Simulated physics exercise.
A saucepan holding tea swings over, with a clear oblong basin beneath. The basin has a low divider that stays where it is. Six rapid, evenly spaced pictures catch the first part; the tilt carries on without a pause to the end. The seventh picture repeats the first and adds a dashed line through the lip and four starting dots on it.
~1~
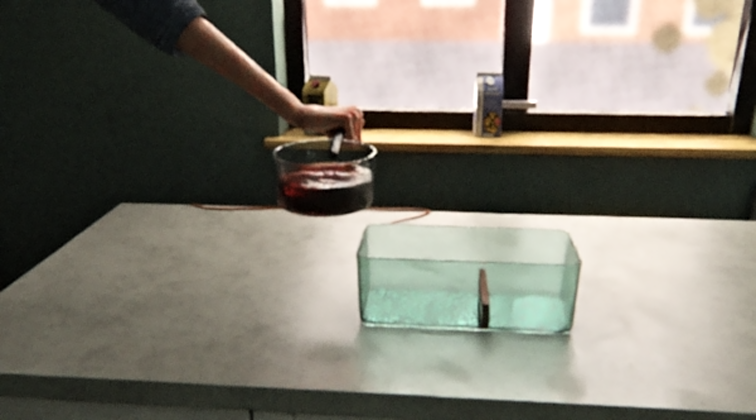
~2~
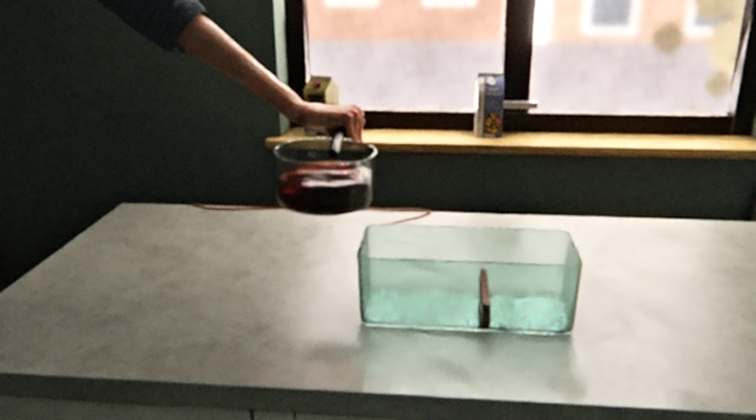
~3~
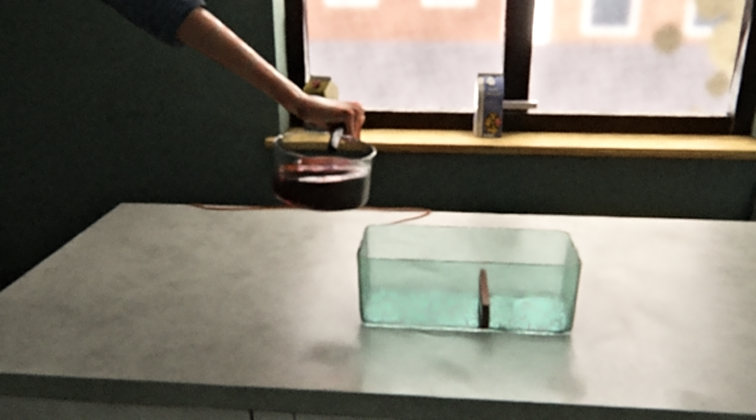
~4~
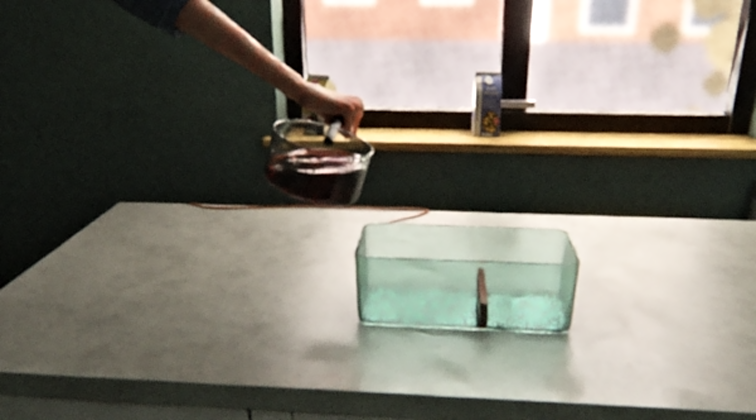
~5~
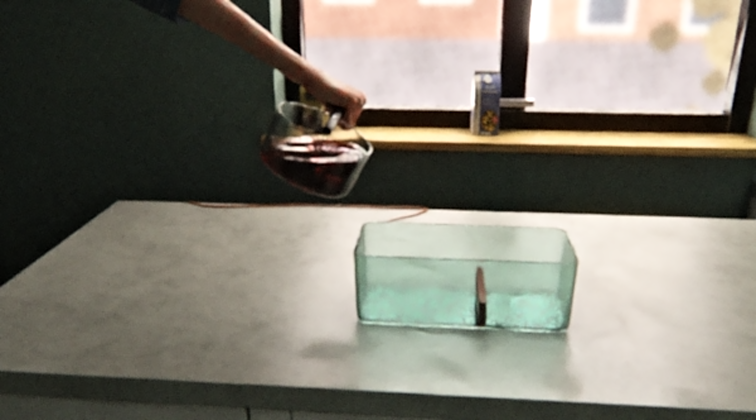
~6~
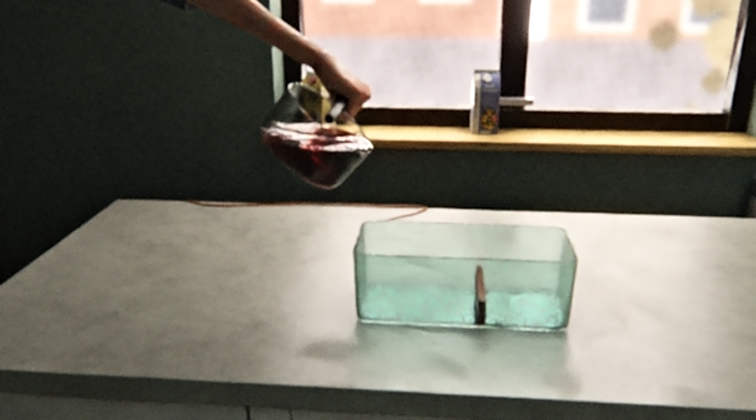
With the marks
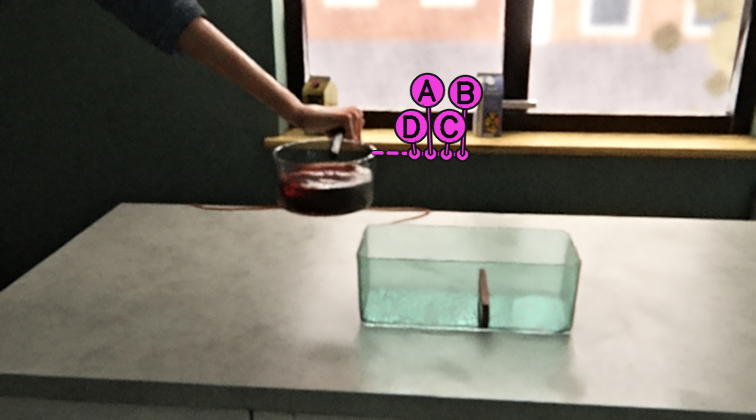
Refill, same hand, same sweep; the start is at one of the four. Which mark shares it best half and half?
Use dot D.
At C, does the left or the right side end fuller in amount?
The right one.
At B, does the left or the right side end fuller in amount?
More ends on the right.
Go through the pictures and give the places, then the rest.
Upright, lip at (373, 152); basin from (360, 322) to (572, 331); top of the wall at (484, 285); nothing has left yet.
Upright, lip at (374, 152); nothing has left yet.
Tipped about 7°, lip at (373, 152); nothing has left yet.
Tipped about 16°, lip at (371, 151); nothing has left yet.
Tipped about 27°, lip at (370, 150); nothing has left yet.
Tipped about 40°, lip at (370, 149); nothing has left yet.
On the marked copy, A at (430, 153); B at (462, 154); C at (446, 154); D at (414, 153).
If A is chosen, about 16 % ends left of the wall and 83 % right of it.
If B is chosen, about 11 % ends left of the wall and 87 % right of it.
If C is chosen, about 11 % ends left of the wall and 87 % right of it.
If D is chosen, about 47 % ends left of the wall and 52 % right of it.
